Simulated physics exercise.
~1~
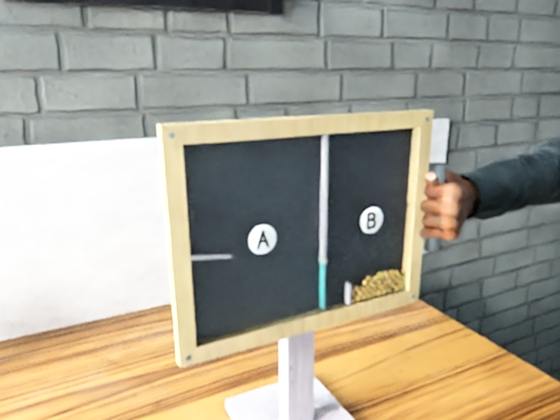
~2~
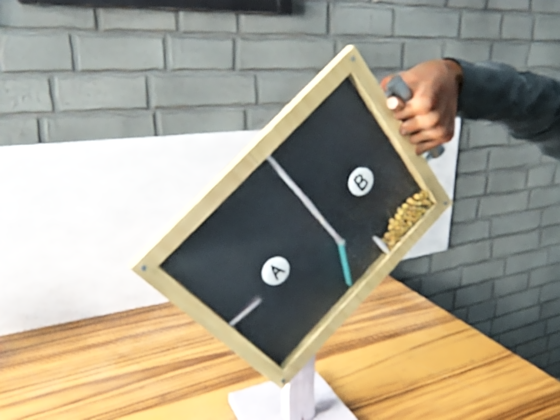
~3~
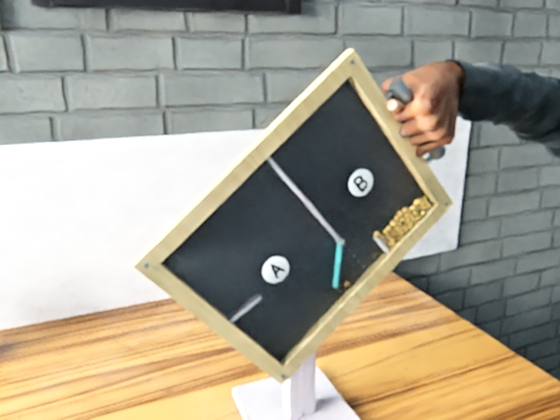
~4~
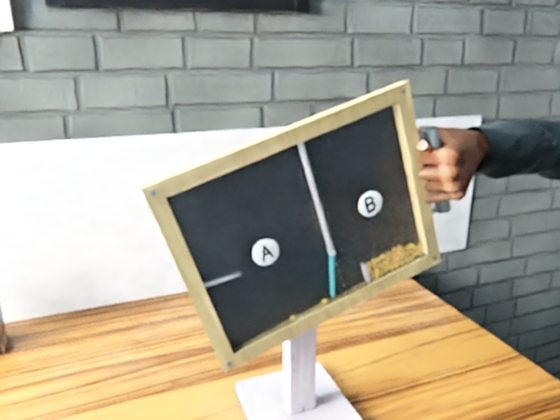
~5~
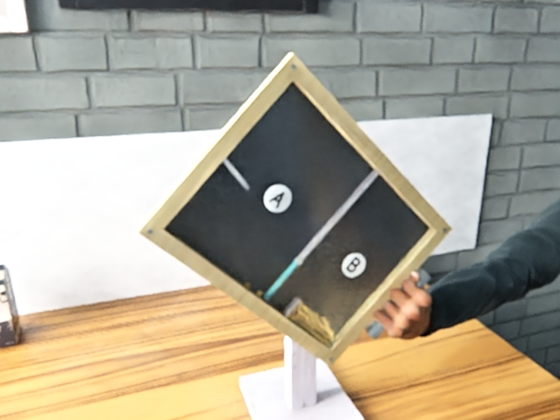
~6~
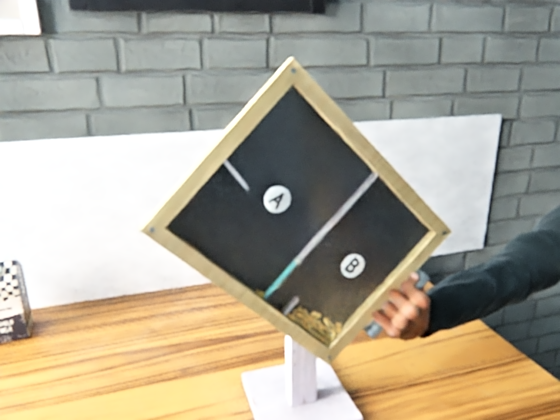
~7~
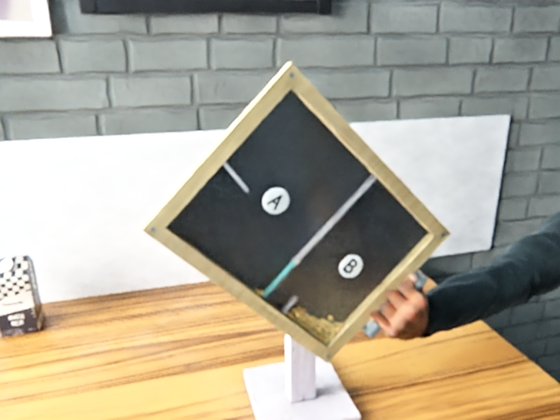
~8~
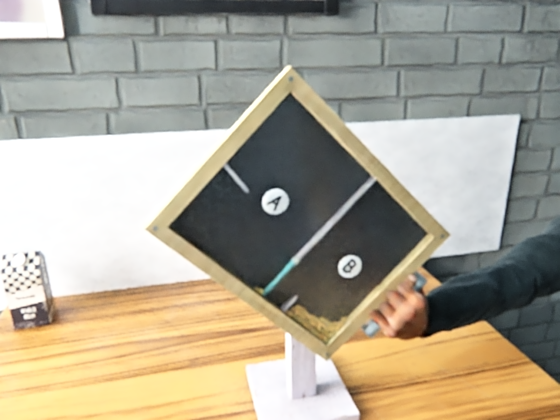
A wooden-framed case with a black face, marked A on the left and B on the right, stands upright on a white post while a hand grips its right side, a golden heap of beads lying in B's lower corner. The hand pushes that side up, tipping the case anticlockwise, and the turquoise flap on the divider swings open. A few beads slip past toward A. The hand then pulls the case back down through level and on clockwise, the flap closing. It halts standing on a corner, hand still holding it, with most beads resting in B.
